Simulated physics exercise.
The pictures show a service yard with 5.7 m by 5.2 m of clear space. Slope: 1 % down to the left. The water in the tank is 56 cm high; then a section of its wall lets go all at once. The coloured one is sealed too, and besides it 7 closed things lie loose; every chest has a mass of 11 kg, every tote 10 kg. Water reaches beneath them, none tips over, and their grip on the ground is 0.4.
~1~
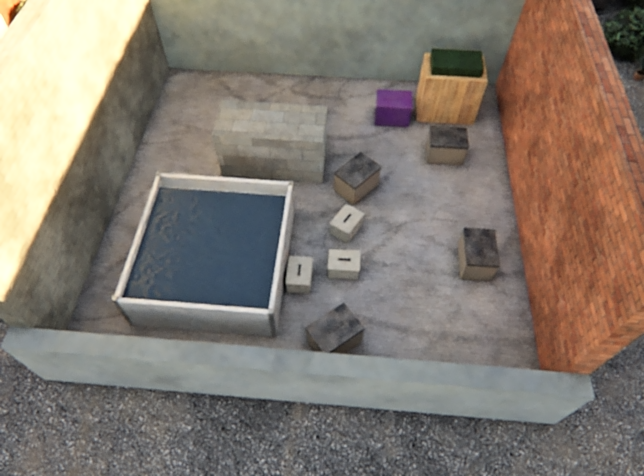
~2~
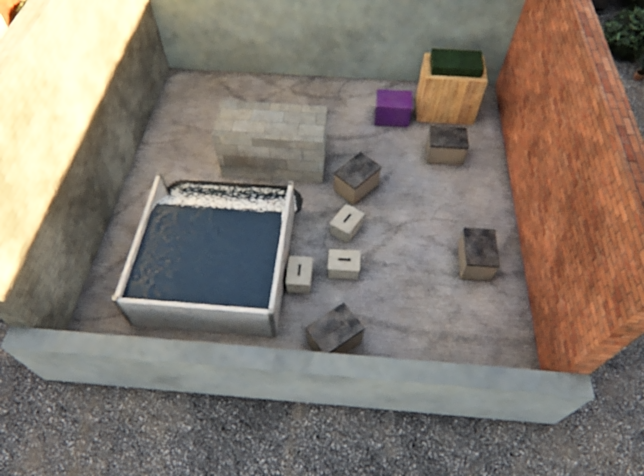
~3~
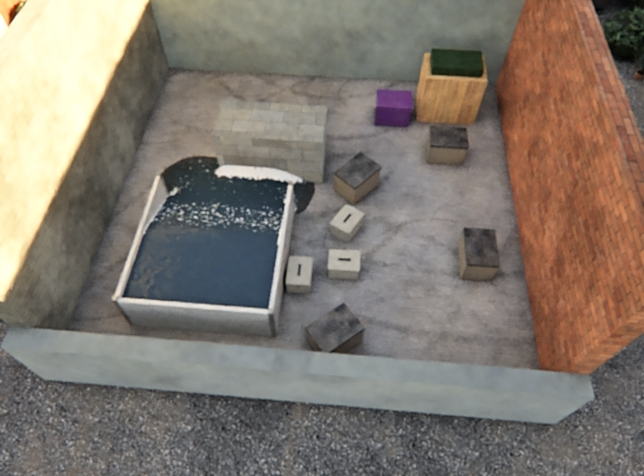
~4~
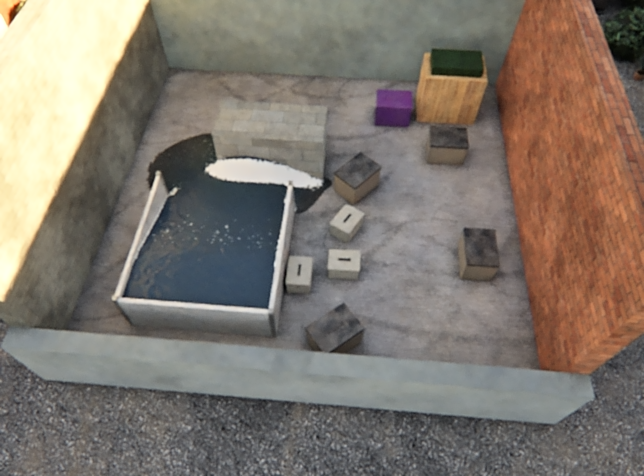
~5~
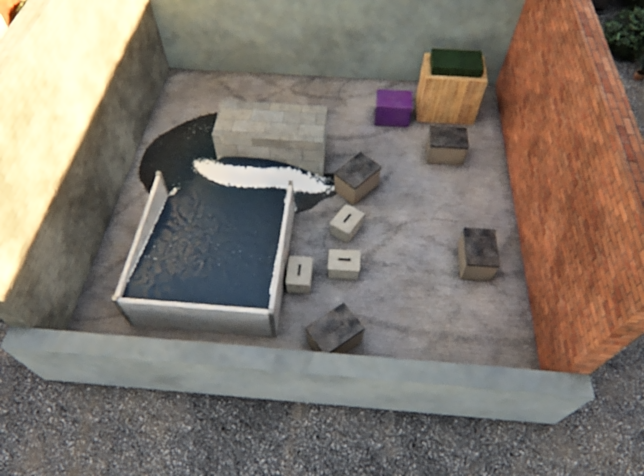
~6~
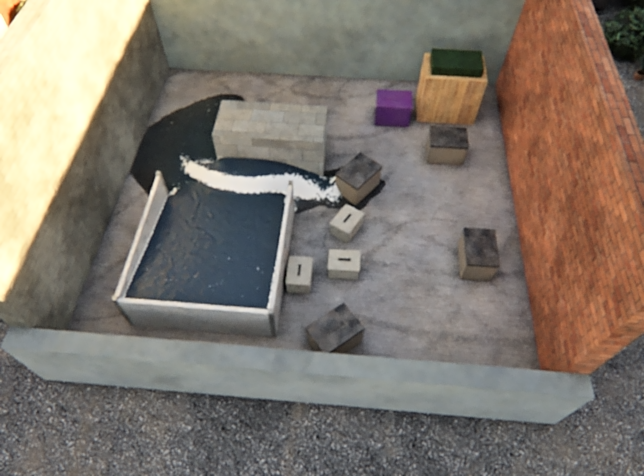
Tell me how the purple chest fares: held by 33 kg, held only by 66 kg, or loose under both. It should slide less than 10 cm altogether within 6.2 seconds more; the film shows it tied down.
The purple chest is held by 33 kg.
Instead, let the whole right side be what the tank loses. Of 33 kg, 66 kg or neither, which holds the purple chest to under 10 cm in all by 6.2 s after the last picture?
Well, in that case only the heavy one does.
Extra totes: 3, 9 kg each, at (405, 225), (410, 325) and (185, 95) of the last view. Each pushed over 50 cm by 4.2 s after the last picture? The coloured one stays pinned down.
First one went beyond, second stayed within, third went beyond.
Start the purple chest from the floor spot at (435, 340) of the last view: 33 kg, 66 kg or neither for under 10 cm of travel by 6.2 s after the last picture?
Short version: The lighter already works.
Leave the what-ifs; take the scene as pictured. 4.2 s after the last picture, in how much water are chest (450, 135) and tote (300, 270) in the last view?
Around 7 cm and 1 cm.
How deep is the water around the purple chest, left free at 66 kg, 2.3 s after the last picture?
About 2 cm.
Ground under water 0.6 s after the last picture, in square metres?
About 11.0 m2.
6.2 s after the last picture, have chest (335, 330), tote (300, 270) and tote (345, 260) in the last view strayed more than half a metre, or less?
In sequence the three objects are not as far, not as far and not as far.
Then, 0.6 s after the last picture the purple chest would be 0 cm from its start with 33 kg and 0 cm from its start with 66 kg; 0 cm of water round it then.
Then, 2.3 s after the last picture the purple chest would be 0 cm from its start with 33 kg and 0 cm from its start with 66 kg; 2 cm of water round it then.
Then, 4.2 s after the last picture the purple chest would be 0 cm from its start with 33 kg and 0 cm from its start with 66 kg; 7 cm of water round it then.
Then, 6.2 s after the last picture the purple chest would be 0 cm from its start with 33 kg and 0 cm from its start with 66 kg; 8 cm of water round it then.
